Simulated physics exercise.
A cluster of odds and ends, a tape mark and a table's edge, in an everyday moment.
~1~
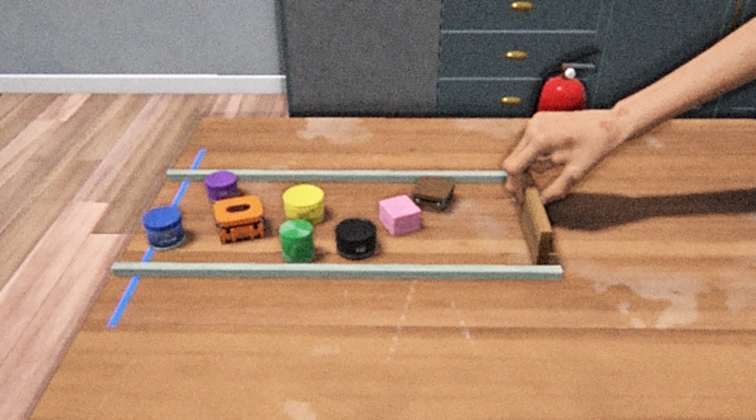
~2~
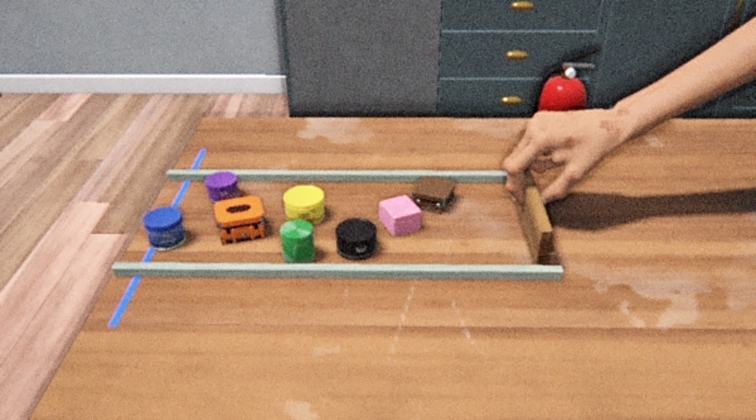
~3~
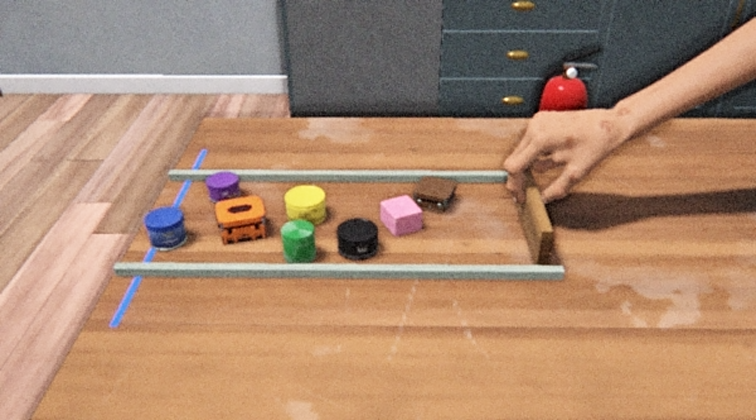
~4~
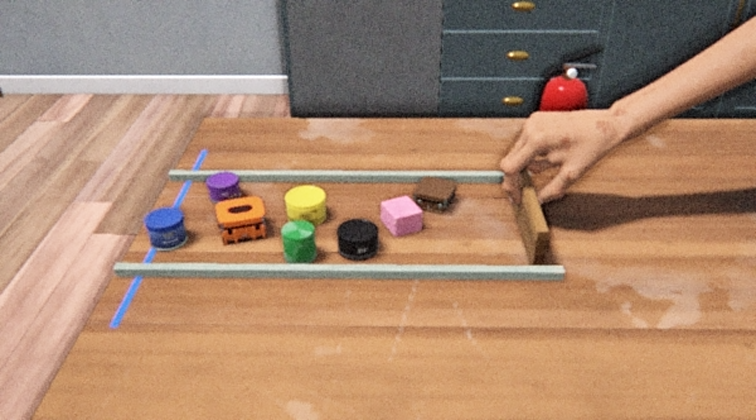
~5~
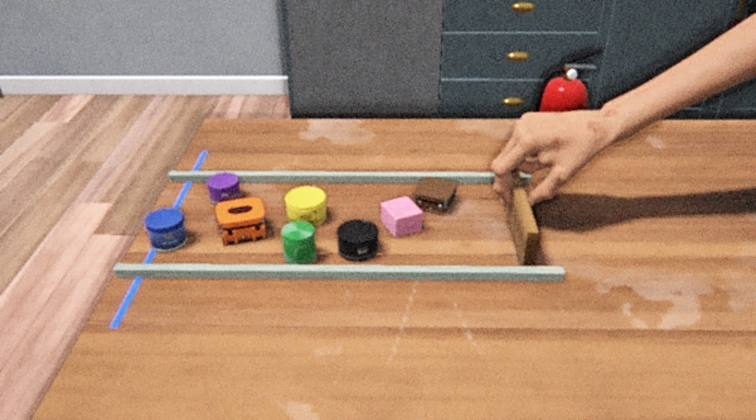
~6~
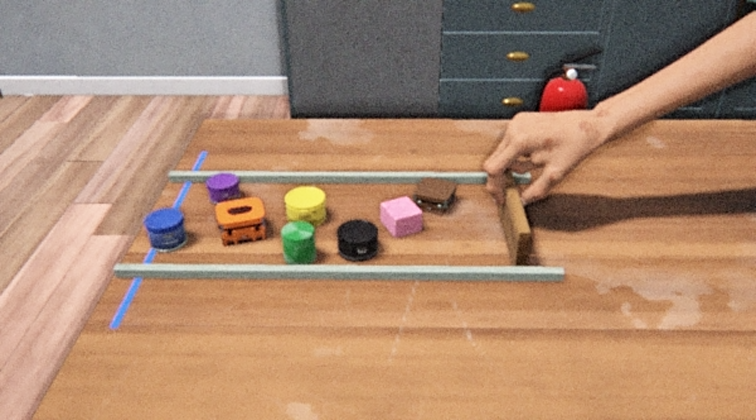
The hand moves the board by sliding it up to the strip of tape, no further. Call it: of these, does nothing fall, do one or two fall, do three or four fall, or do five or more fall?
Three or four fall.
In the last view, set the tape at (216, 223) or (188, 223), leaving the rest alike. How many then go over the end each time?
First 1, second 4.
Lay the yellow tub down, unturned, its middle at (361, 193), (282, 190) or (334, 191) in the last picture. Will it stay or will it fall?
Place by place: It is pushed off, it is pushed off, it is pushed off.
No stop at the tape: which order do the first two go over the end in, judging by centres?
Blue tin, orange case.
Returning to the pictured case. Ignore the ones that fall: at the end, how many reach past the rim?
The figure is 4.
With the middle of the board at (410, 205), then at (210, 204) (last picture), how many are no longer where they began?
Up to then 2, and up to the other point 8.
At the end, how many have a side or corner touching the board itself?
Looks like 4 of them, all told.
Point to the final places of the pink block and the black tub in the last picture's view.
Pink block: About (152, 211); black tub: About (138, 231).
Soon after, none off yet; blue tin at rest near (166, 230); purple tin at rest near (224, 189); orange case at rest near (241, 222).
Then, none off yet; blue tin at rest near (166, 230); purple tin at rest near (224, 189); orange case moved a little near (221, 225).
Further on, none off yet; blue tin tipped well over near (97, 273); purple tin moved about its own width near (181, 188); orange case moved well along near (151, 230).
At rest, the number that fall off is three or four; fallen, yellow tub, orange case, purple tin and blue tin.
